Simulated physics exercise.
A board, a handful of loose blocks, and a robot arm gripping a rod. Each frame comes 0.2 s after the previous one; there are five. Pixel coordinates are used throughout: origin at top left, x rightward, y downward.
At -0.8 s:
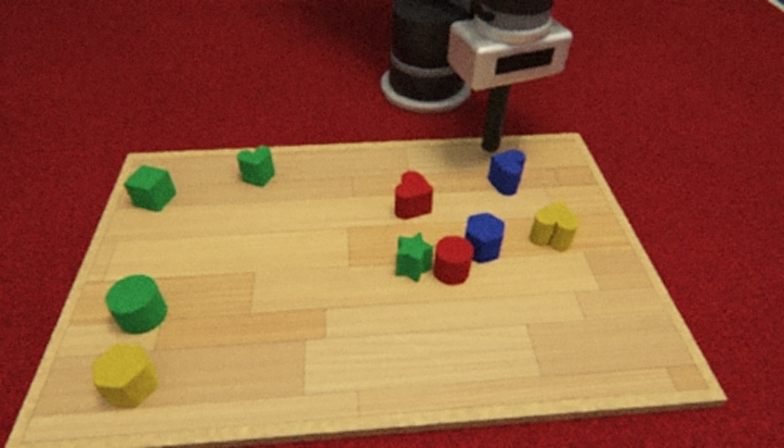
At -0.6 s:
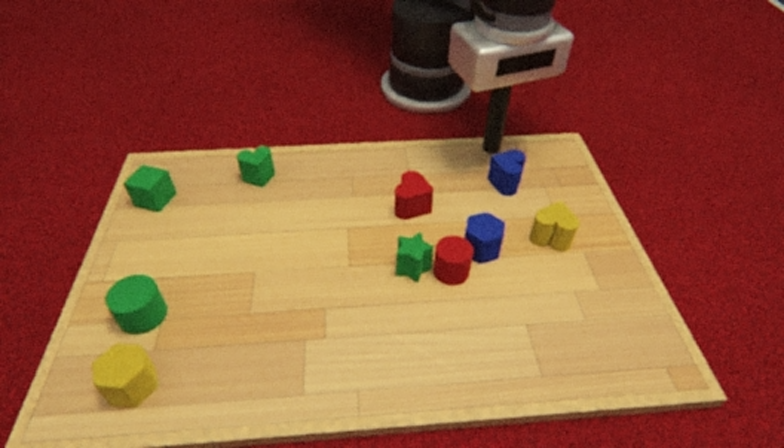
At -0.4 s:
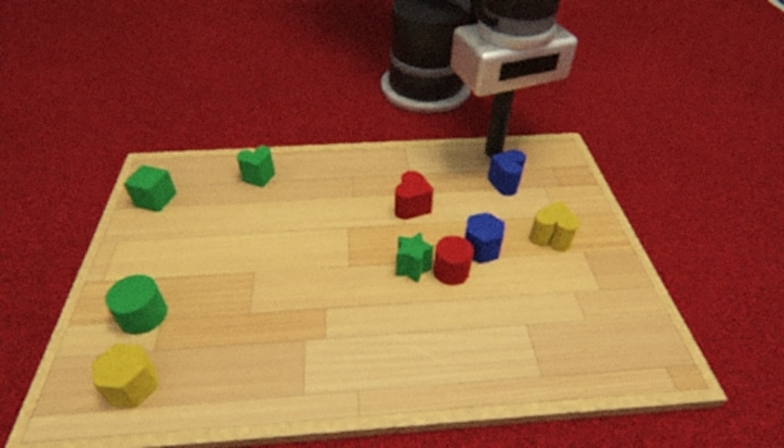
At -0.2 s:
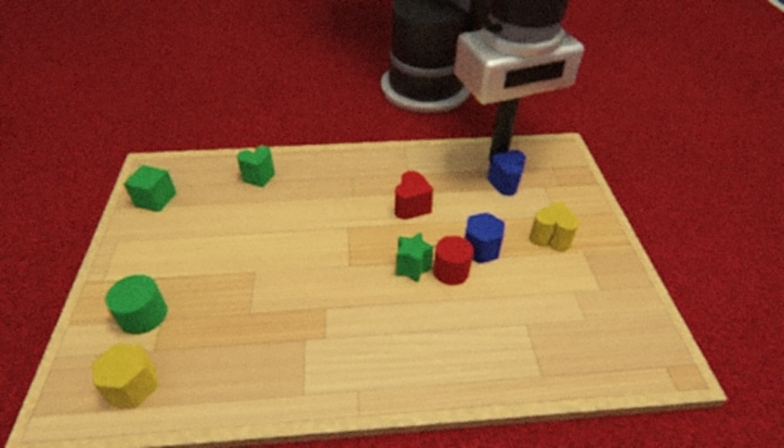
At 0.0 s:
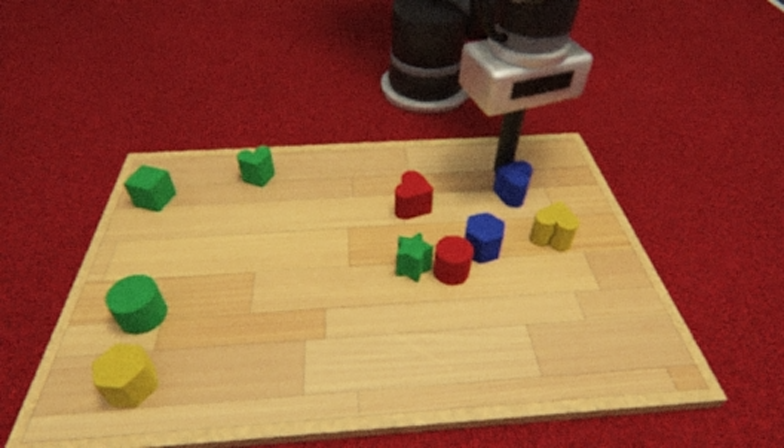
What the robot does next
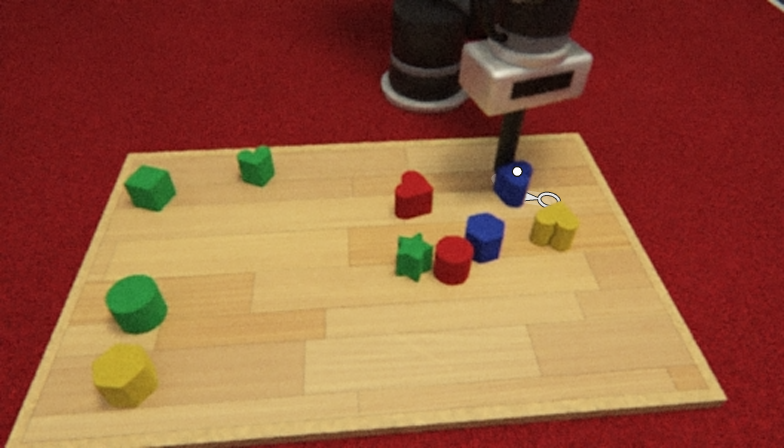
On a wooden board over a red surface, a robot arm eased its rod forward among scattered colourful blocks, then nudged the blue heart-shaped block slightly toward the yellow heart, while the other blocks stayed still.
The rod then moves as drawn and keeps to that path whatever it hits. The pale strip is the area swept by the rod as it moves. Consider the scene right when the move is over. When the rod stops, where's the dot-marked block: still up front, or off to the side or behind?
When the path is over, you would find the dot-marked block off to the side or behind the rod.
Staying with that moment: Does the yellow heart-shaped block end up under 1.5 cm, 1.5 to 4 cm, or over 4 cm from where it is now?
It shifts under 1.5 cm.
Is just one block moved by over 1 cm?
Yes, I think so.
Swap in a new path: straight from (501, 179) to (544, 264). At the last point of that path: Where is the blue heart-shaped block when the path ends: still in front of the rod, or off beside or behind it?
I'd say the blue heart-shaped block is still out in front of the rod at the end.
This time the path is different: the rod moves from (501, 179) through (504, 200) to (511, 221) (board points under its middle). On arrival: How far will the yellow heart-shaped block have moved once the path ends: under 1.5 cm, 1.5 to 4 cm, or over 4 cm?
Final distance: 1.5 to 4 cm.
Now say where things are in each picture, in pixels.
In the first frame, lower end of the rod at (490, 148), tops of blocks, blue heart-shaped block at (511, 160), yellow heart-shaped block at (558, 215).
In the second frame, rod at (491, 149), blocks as before.
In the third frame, rod at (493, 154), blocks as before.
In the fourth frame, rod at (497, 161), blocks as before.
In the fifth frame, rod at (502, 172), blue heart-shaped block at (517, 171), yellow heart-shaped block at (558, 215).
The drawn path runs from (501, 179) over (511, 191) and (529, 197) to (549, 200); the dot is on the blue heart-shaped block.
The first path, step by step. Halfway along, rod at (521, 188); blue heart-shaped block at (532, 189), turned 20° clockwise.
At the end, rod at (551, 193); blue heart-shaped block at (535, 191), turned 35° clockwise; yellow heart-shaped block not moved.
